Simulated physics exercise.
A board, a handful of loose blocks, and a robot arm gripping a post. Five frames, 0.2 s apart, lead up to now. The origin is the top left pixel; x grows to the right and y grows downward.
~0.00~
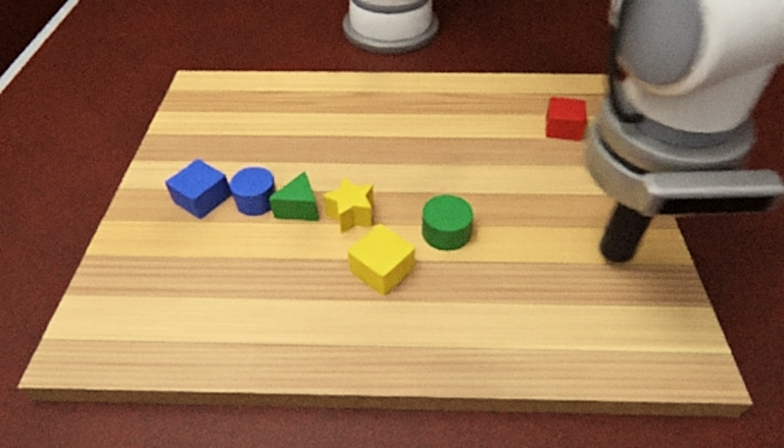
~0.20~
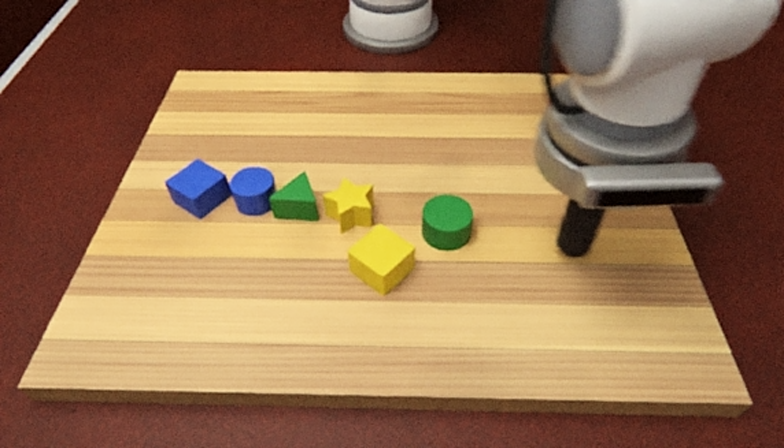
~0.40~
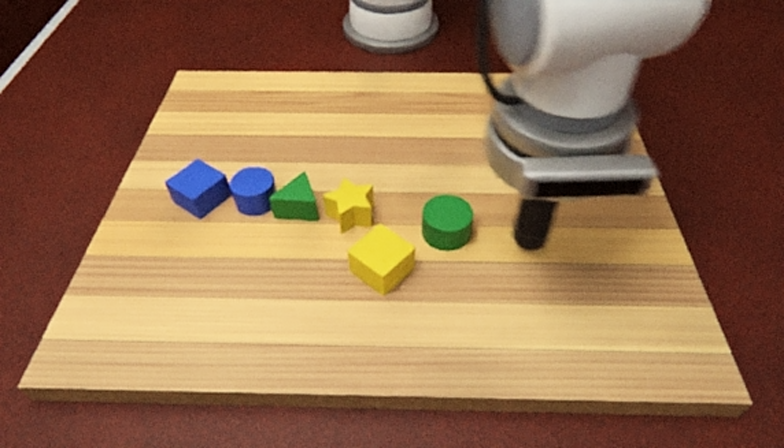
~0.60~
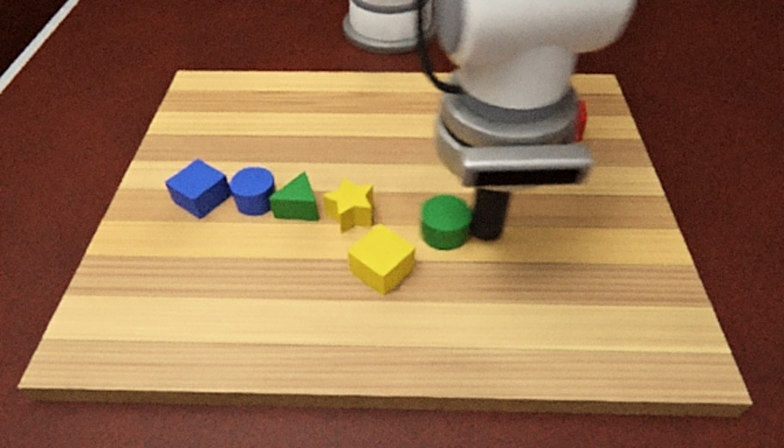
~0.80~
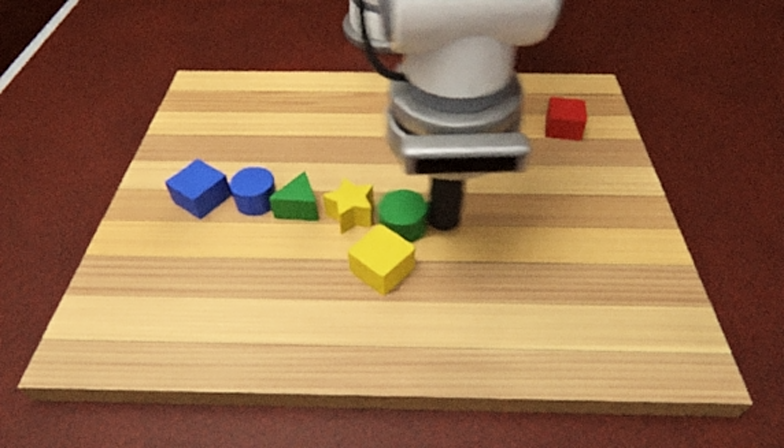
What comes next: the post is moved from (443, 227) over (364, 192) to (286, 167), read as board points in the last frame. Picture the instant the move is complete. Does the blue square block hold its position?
Final answer: Yes.
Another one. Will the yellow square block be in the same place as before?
Yes
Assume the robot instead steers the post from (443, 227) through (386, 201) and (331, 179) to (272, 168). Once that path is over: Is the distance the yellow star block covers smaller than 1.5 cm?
No
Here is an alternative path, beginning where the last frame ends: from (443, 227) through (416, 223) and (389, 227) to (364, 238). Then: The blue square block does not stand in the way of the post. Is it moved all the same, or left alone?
If the post follows that path, the blue square block ends up shifted.
On the path given first. One third of the way, post at (388, 195); green triangular piece at (284, 189); yellow star block at (323, 193), turned 20° clockwise; green round block at (361, 205).
Two thirds of the way, post at (337, 175); green triangular piece at (284, 189); yellow star block at (323, 193), turned 20° clockwise; green round block at (361, 205).
At the end, post at (285, 159); blue square block unmoved; green triangular piece at (284, 189); yellow star block at (323, 193), turned 20° clockwise; yellow square block unmoved; green round block at (361, 205).
